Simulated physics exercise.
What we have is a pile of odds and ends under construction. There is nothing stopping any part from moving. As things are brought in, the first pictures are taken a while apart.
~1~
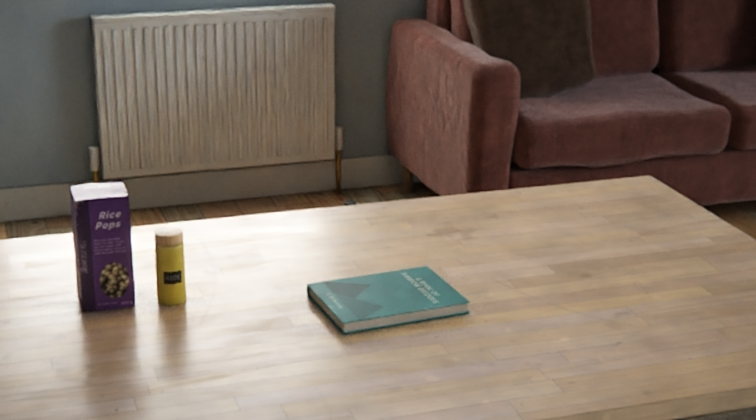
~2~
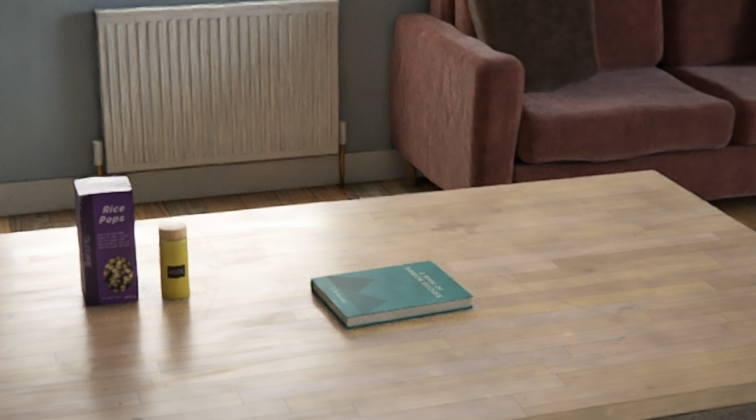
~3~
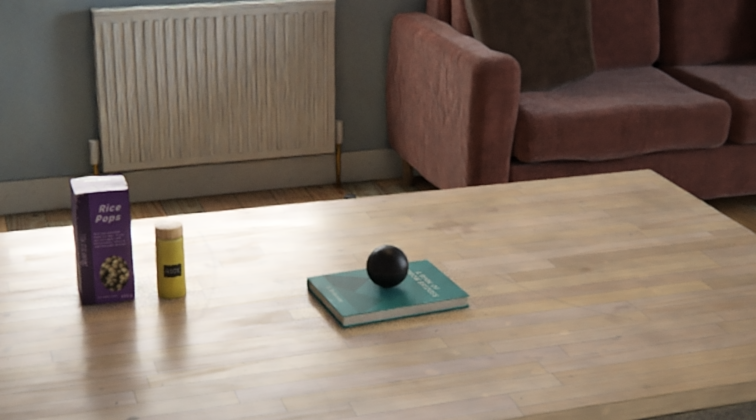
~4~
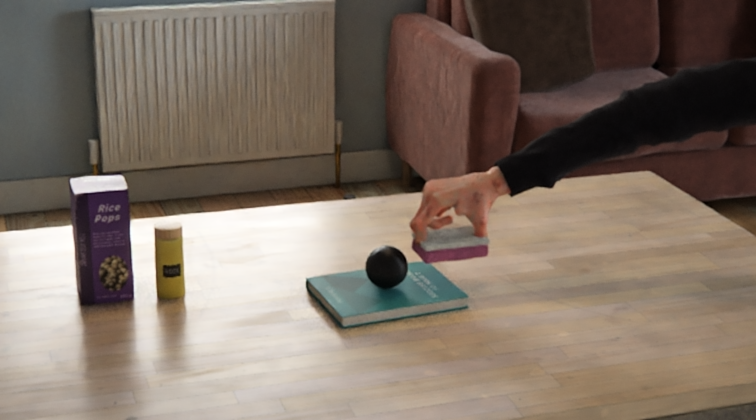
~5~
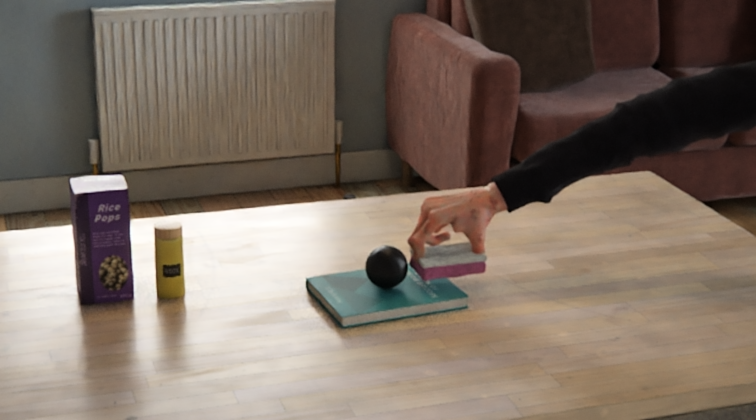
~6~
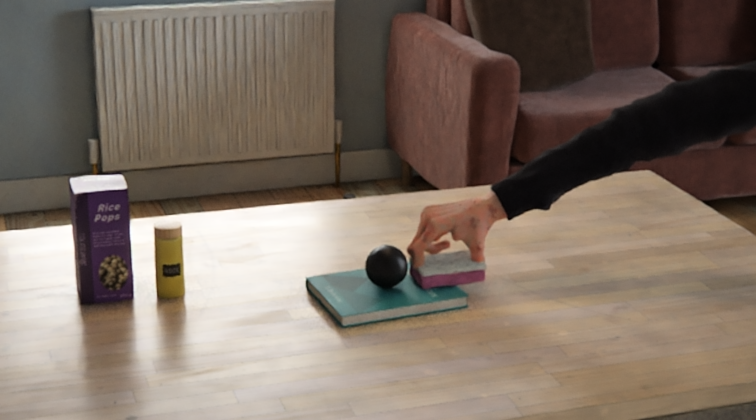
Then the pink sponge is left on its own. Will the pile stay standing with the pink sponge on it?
Yes.
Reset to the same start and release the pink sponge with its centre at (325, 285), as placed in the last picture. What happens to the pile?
It stays stable.
Then, 1.00 s on from there, no change.
Then, 2.10 s on from there, pink sponge resting near (447, 270).
In the end, all 5 unmoved. At the end, from the last picture's camera, pink sponge near (448, 270). The pile holds.
